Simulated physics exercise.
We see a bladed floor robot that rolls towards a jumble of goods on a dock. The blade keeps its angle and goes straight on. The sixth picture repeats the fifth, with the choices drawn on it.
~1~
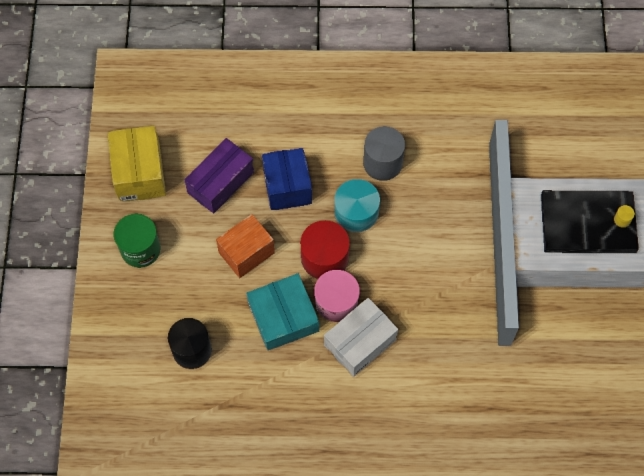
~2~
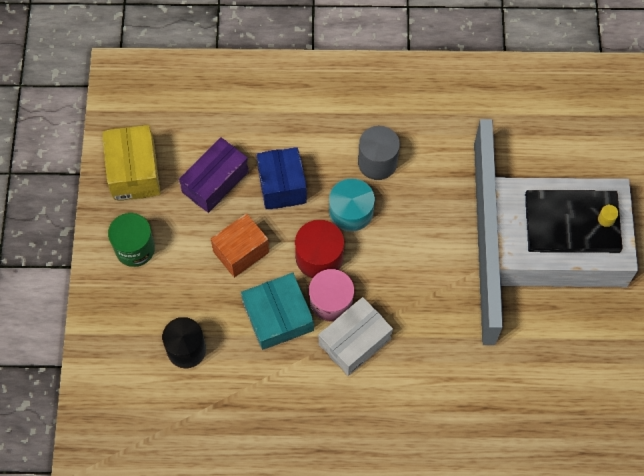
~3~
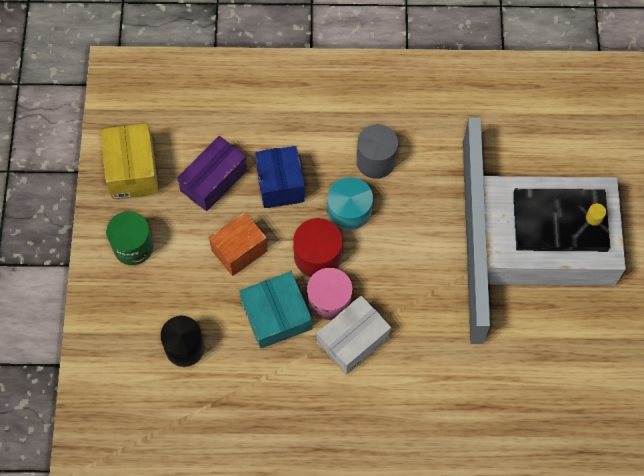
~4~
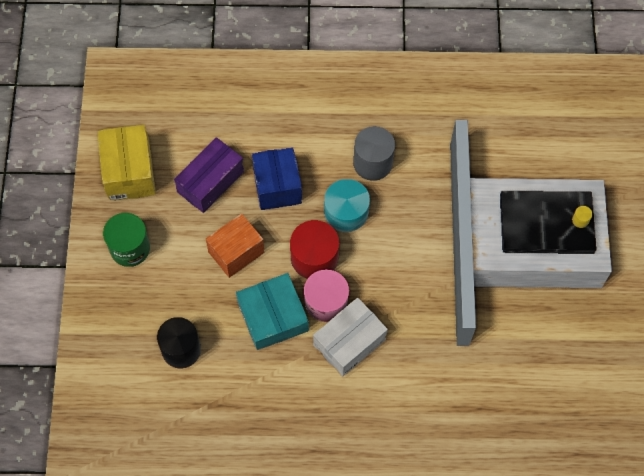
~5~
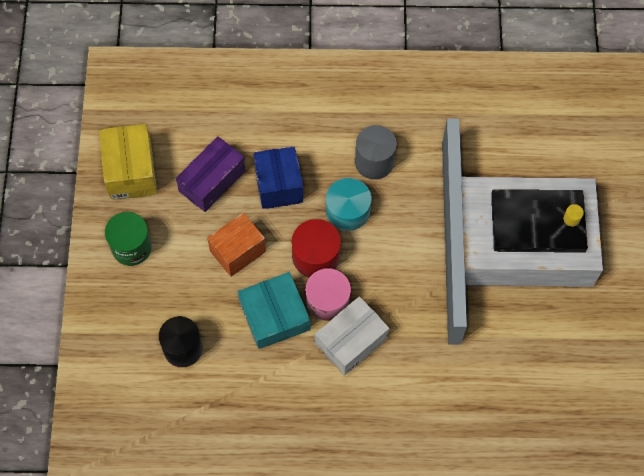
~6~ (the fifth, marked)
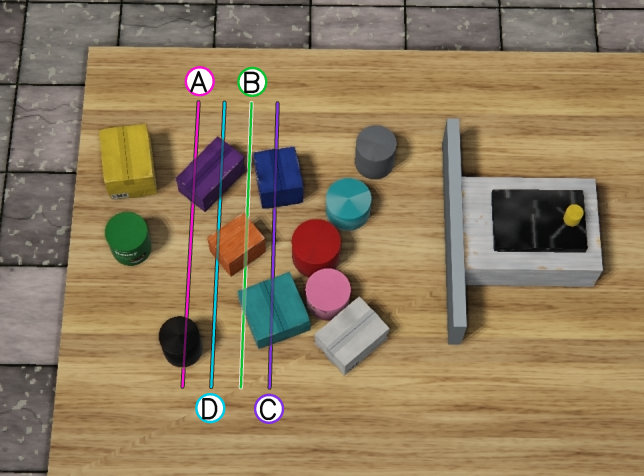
The video shows a bladed robot at the right of a wooden surface, moving slowly left towards a jumble of colourful boxes and canisters. The gap narrows slightly while the goods stay in place relative to one another.
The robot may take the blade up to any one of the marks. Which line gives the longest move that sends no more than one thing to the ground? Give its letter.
No second one falls up to A.
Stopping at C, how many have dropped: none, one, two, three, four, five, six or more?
By then, none.
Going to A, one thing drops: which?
The yellow box.
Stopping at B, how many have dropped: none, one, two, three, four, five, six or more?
The count is none.
On the marked copy, A at (191, 238); B at (247, 238); C at (274, 239); D at (218, 238).
Taking A. A third of the way, robot (435, 219); grey canister (333, 152); white box (320, 342).
Two thirds of the way, robot (339, 218); yellow box (117, 159); purple box (158, 179).
When it is over, robot (268, 217); yellow box over the edge; green pail (82, 243); one fallen.
As for the rest, B is within the limit but short; C is within the limit but short; D is within the limit but short.
